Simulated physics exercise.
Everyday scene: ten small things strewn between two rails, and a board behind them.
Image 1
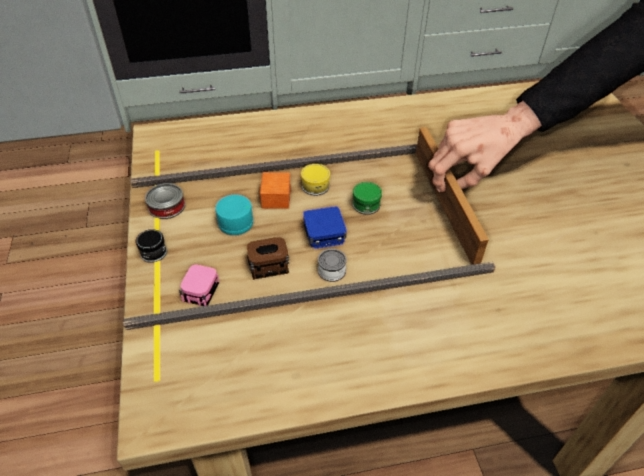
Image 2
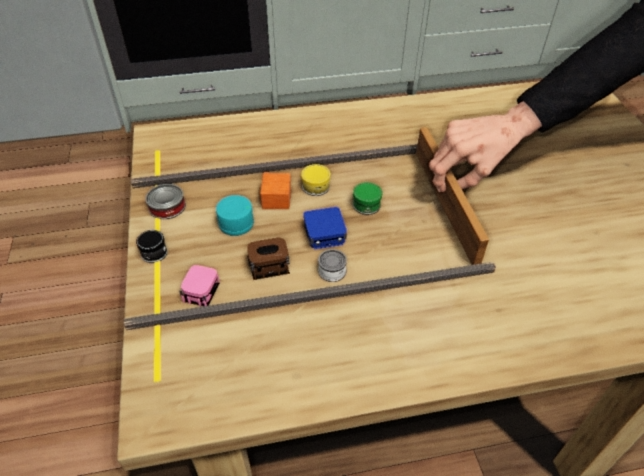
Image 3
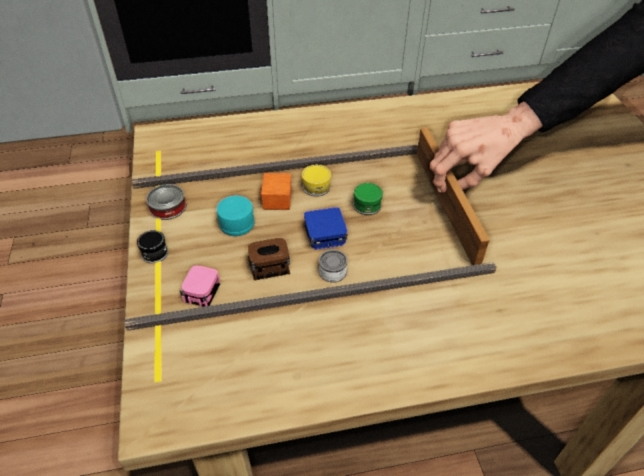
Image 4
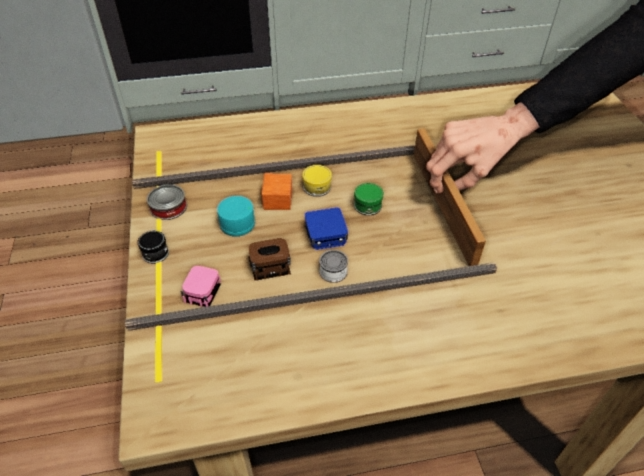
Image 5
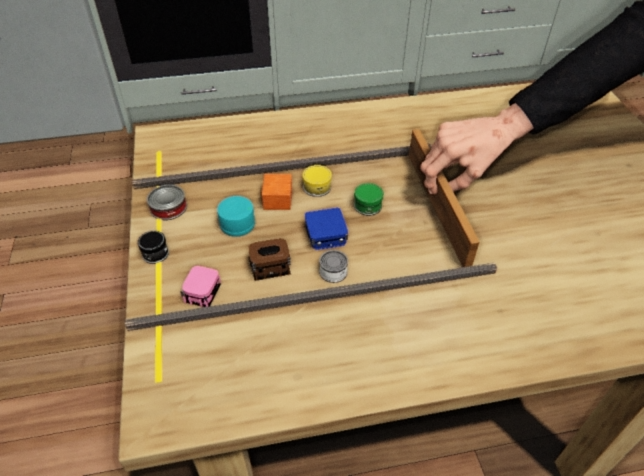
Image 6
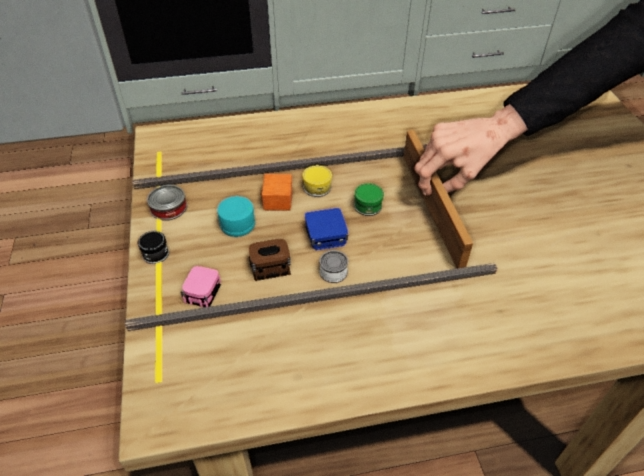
In the video, ten small colourful objects sit scattered between two grey rails on a wooden table, near a yellow line, while a hand holding a wooden board at the right slides it slightly left; the objects stay put.
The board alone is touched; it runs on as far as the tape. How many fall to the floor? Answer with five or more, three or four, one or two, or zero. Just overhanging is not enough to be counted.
The count that falls is five or more.
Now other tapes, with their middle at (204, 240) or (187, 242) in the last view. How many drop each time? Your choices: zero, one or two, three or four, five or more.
In order: No fall at all and 1 or 2.
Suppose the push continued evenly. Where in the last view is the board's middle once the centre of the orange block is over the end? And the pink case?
The middle would be close to (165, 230) and then close to (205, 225).
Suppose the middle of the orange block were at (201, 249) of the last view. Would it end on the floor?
From that start the object does not stay.
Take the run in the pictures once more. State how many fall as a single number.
Count of fallen: 6.
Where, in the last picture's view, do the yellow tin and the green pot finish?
Yellow tin at about (143, 195), green pot at about (142, 230).
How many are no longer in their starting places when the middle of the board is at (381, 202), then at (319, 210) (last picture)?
First 1 and then 5.
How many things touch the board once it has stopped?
It's touching 4 at the end.
Soon after, none off yet; black tin at rest near (154, 248); red tin at rest near (167, 203); pink case at rest near (202, 288).
Then, none off yet; black tin at rest near (154, 248); red tin at rest near (167, 203); pink case moved about its own width near (173, 295).
At rest, the number that fall off is five or more; fallen, orange block, brown case, turquoise lid, pink case, red tin and black tin.
